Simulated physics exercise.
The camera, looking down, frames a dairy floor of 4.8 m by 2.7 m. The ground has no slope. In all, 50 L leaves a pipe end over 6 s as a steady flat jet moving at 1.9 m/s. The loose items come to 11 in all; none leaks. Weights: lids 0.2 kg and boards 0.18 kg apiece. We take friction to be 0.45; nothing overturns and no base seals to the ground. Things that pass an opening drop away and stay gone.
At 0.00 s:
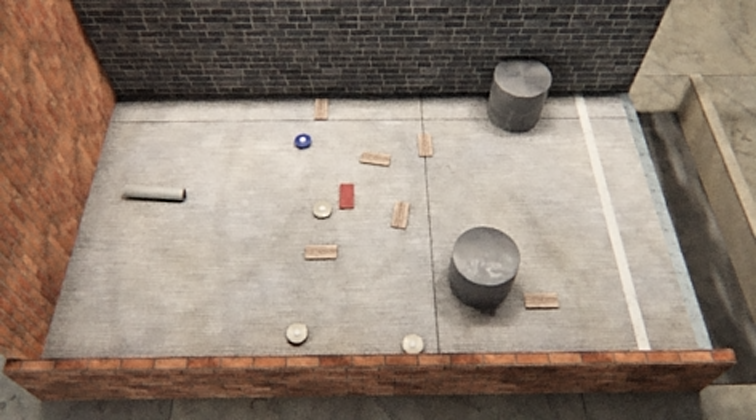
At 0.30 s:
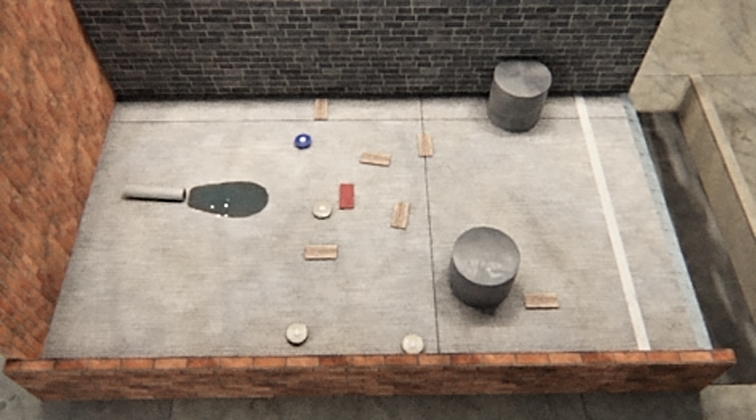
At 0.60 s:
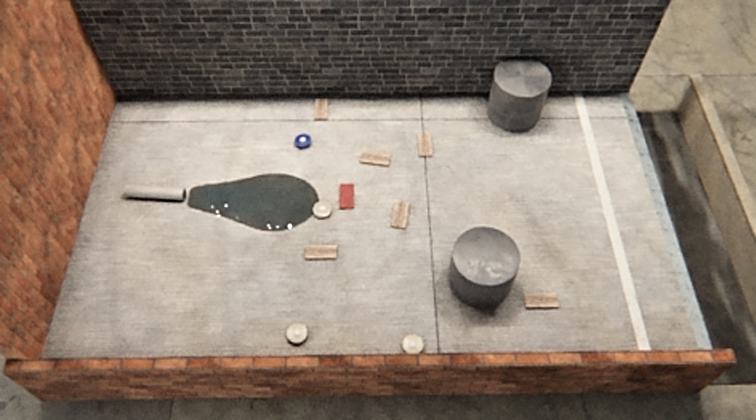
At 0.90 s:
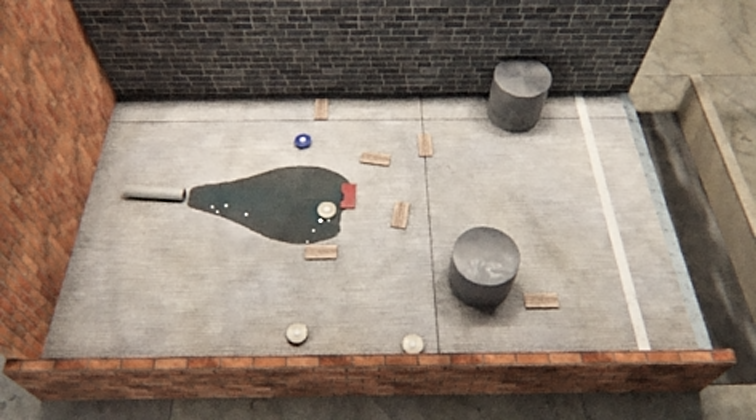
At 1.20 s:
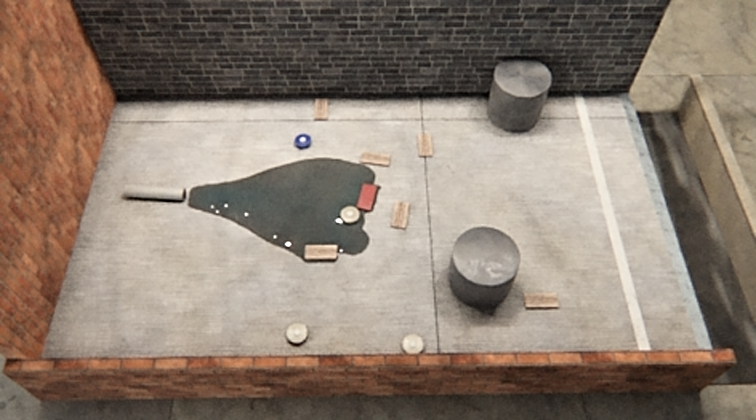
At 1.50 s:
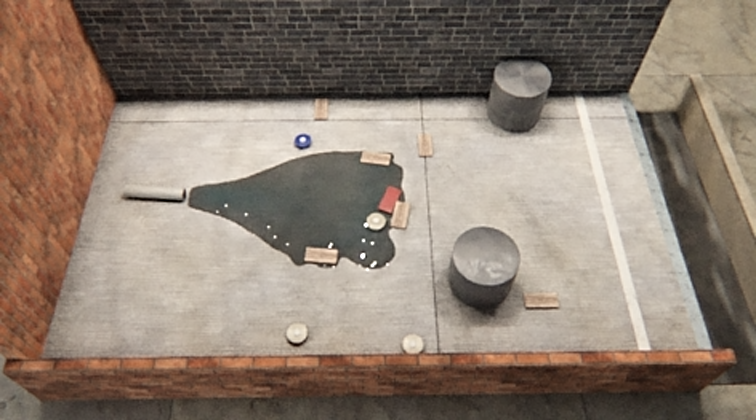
A pale floor walled by dark brick behind and red brick at the left and front is seen from above by a still camera. Two grey cylinders stand toward the right near a white stripe, with tan boards, a red board, pale lids and a blue lid scattered leftward. Dark water spreads rightward from a pipe at left, pushing the red board and a pale lid to the right.
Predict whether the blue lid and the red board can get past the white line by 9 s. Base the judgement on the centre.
Blue lid falls short, red board crosses.
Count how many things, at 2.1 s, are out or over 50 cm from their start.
That would be 2.
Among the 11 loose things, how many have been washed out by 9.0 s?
Tally so far: 1.
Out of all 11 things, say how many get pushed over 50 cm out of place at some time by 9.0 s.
All told, that gives 4.
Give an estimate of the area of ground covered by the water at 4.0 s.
About 3.0 m2.
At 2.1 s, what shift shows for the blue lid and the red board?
Close to 0 cm for the first and 60 cm for the second.
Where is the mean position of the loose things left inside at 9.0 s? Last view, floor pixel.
Mean position: Approximately (416, 217).
After 2.1 s the blue lid is near (303, 140), 0.0 m from its start, aground; the red board is near (424, 199), 0.7 m from its start, afloat; 0 of 11 are over the mark; 1 afloat.
After 4.0 s the blue lid is near (303, 140), 0.0 m from its start, aground; the red board is near (525, 200), 1.5 m from its start, aground; 0 of 11 are over the mark; 1 afloat.
After 6.3 s the blue lid is near (303, 140), 0.0 m from its start, aground; the red board is near (599, 180), 2.2 m from its start, afloat; 0 of 11 are over the mark; 1 afloat.
After 9.0 s the blue lid is near (303, 140), 0.0 m from its start, aground; the red board has gone out; 1 of 11 are over the mark; 2 afloat.
